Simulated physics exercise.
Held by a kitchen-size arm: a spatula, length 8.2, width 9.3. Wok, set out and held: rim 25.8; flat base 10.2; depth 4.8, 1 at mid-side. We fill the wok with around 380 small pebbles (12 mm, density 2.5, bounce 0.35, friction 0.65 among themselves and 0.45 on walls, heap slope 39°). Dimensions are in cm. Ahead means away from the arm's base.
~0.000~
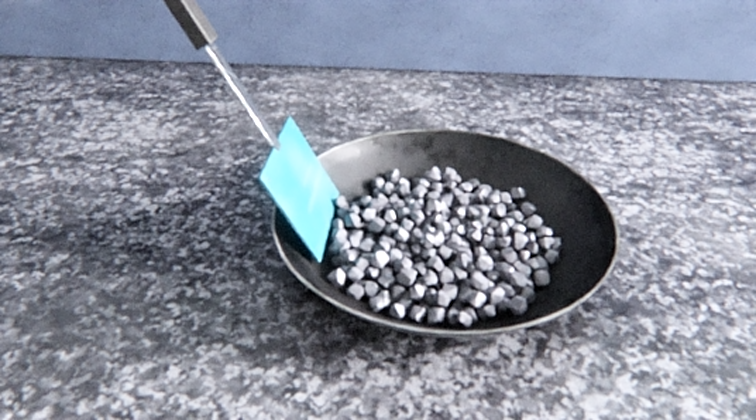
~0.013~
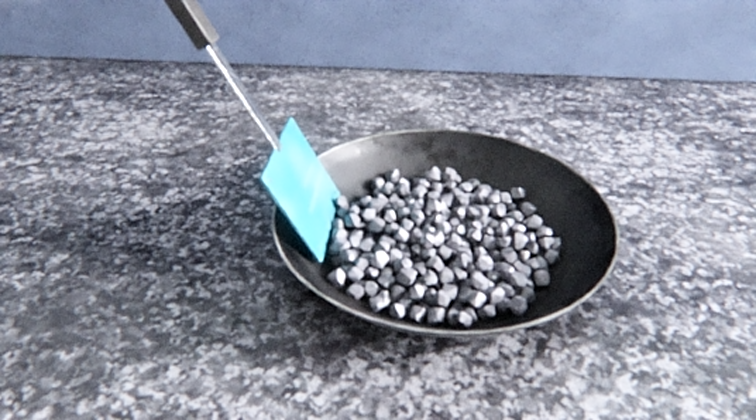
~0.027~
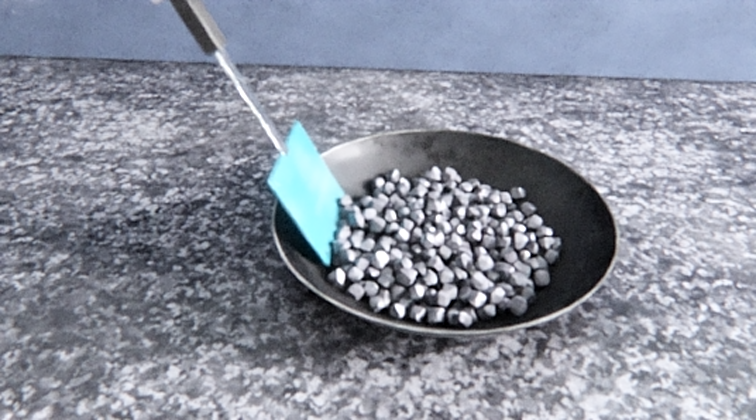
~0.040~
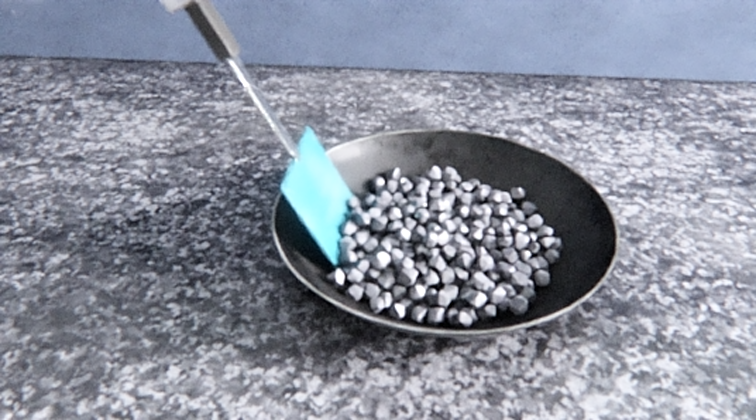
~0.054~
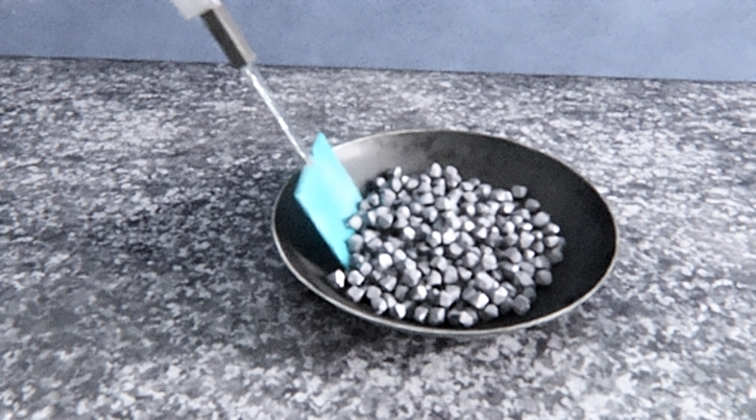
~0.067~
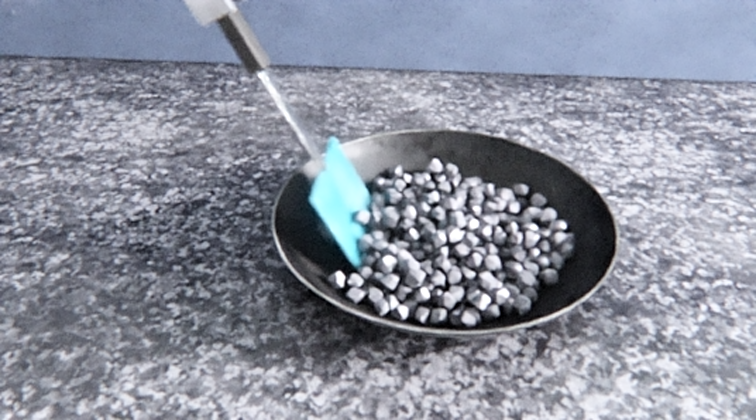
A dark, shallow wok full of small grey pebbles sat on a speckled countertop while a turquoise spatula slid in from the left side, nudging the nearest pebbles a little to the right.
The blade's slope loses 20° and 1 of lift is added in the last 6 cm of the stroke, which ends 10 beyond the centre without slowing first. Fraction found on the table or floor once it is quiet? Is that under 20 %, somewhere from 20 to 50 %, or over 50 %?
It is over 50 %.
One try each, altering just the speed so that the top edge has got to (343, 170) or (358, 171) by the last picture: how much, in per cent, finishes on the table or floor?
About 60 and 65 percent.
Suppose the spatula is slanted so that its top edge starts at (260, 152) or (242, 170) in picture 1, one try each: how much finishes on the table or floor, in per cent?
I'd say near 60 per cent for the first and near 60 per cent for the second.
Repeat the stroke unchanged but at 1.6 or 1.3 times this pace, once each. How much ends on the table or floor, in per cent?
The two tries give roughly 65 and 60 in a hundred.
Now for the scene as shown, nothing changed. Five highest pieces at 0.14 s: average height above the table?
Height: Some 9 cm.
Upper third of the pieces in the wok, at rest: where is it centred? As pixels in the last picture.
Around (480, 201).
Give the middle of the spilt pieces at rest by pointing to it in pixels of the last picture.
My best guess is near (736, 273).
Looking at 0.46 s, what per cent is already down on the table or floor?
Share at that moment: About 55 %.
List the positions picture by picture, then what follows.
In the first frame, the spatula top edge at (275, 144), sloping 63°; upper third of the load around (437, 230), from x 335 to 555, top at y 175; 383 in the wok.
In the second frame, the spatula top edge at (276, 145), sloping 63°; upper third of the load around (437, 230), from x 335 to 555, top at y 175.
In the third frame, the spatula top edge at (283, 149), sloping 63°; upper third of the load around (437, 230), from x 335 to 555, top at y 175.
In the fourth frame, the spatula top edge at (296, 155), sloping 63°; upper third of the load around (436, 230), from x 340 to 555, top at y 175.
In the fifth frame, the spatula top edge at (309, 161), sloping 63°; upper third of the load around (441, 228), from x 335 to 560, top at y 170.
In the sixth frame, the spatula top edge at (322, 166), sloping 63°; upper third of the load around (452, 226), from x 325 to 565, top at y 170; 383 in the wok.
After 0.14 s, sloping 63°, highest piece 15 above the table; 381 in the wok, 2 on the blade or in flight.
After 0.22 s, sloping 57°, highest piece 20 above the table; 353 in the wok, 30 on the blade or in flight.
After 0.46 s, sloping 43°, highest piece 6 above the table; 213 on the table or floor, 153 in the wok, 17 on the blade or in flight.
After 1.51 s, sloping 43°, highest piece 6 above the table; 230 on the table or floor, 153 in the wok.
In the end, 230 on the table or floor, 153 in the wok. That is 60 % on the table or floor.
